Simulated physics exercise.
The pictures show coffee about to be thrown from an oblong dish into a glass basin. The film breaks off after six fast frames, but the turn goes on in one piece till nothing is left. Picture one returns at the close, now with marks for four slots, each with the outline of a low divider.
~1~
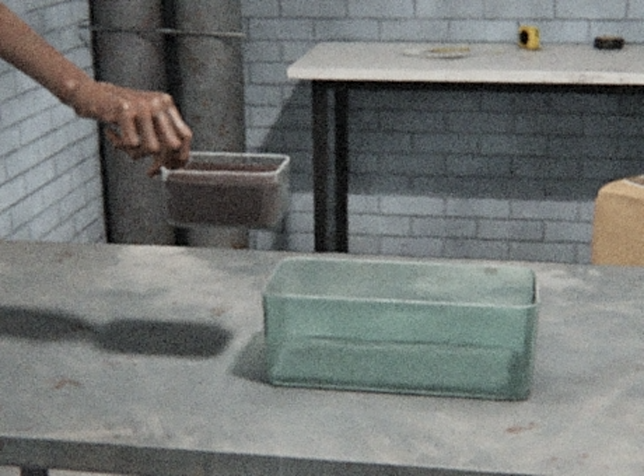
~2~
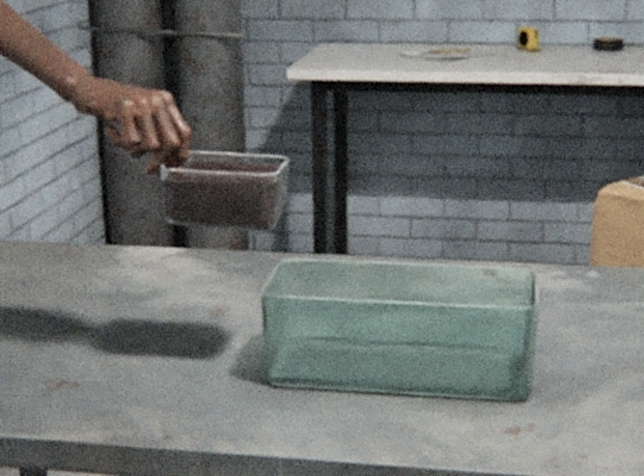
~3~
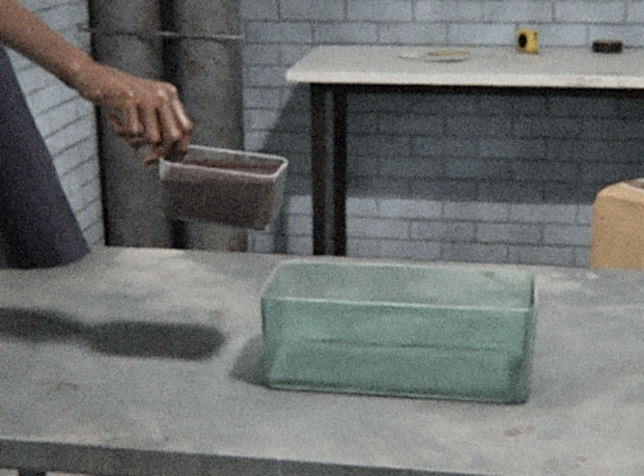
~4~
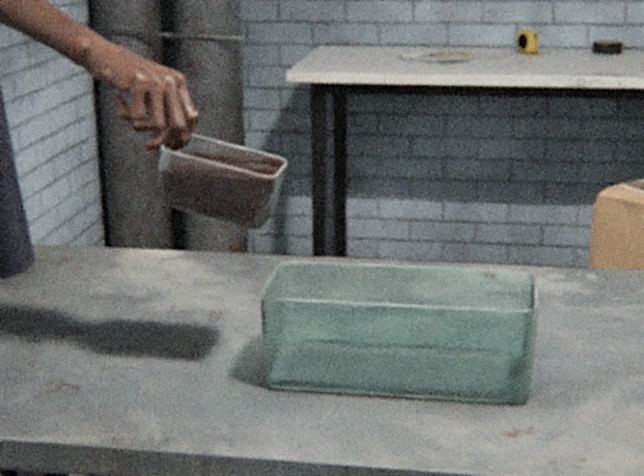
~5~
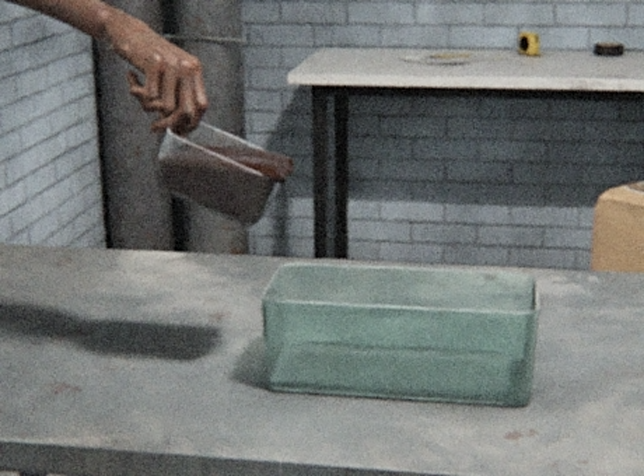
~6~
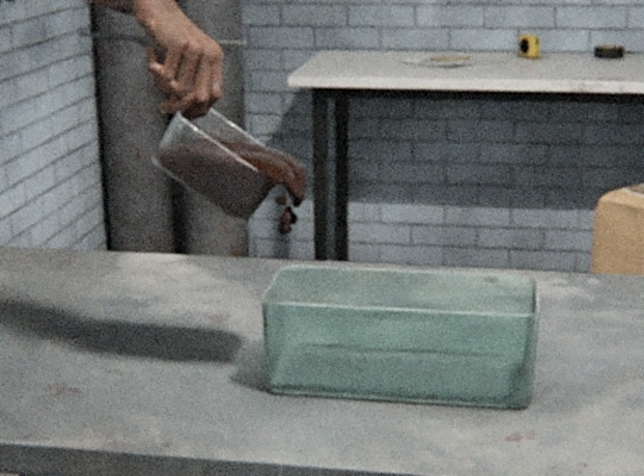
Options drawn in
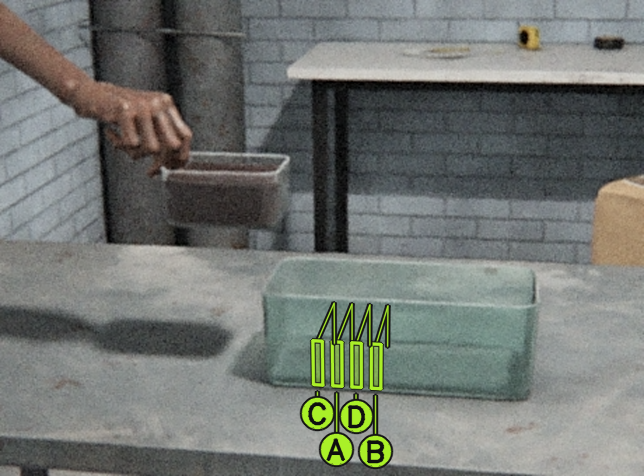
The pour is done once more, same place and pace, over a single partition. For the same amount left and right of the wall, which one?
Use position B.
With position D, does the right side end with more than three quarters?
No, it does not.
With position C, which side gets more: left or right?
The right side.
In lime, A at (336, 393); B at (375, 395); C at (317, 391); D at (356, 394).
For position A, about 8 % ends left of the wall and 88 % right of it; 5 % is lost outside.
For position B, about 45 % ends left of the wall and 50 % right of it; 5 % is lost outside.
For position C, about 4 % ends left of the wall and 90 % right of it; 6 % is lost outside.
For position D, about 25 % ends left of the wall and 70 % right of it; 6 % is lost outside.
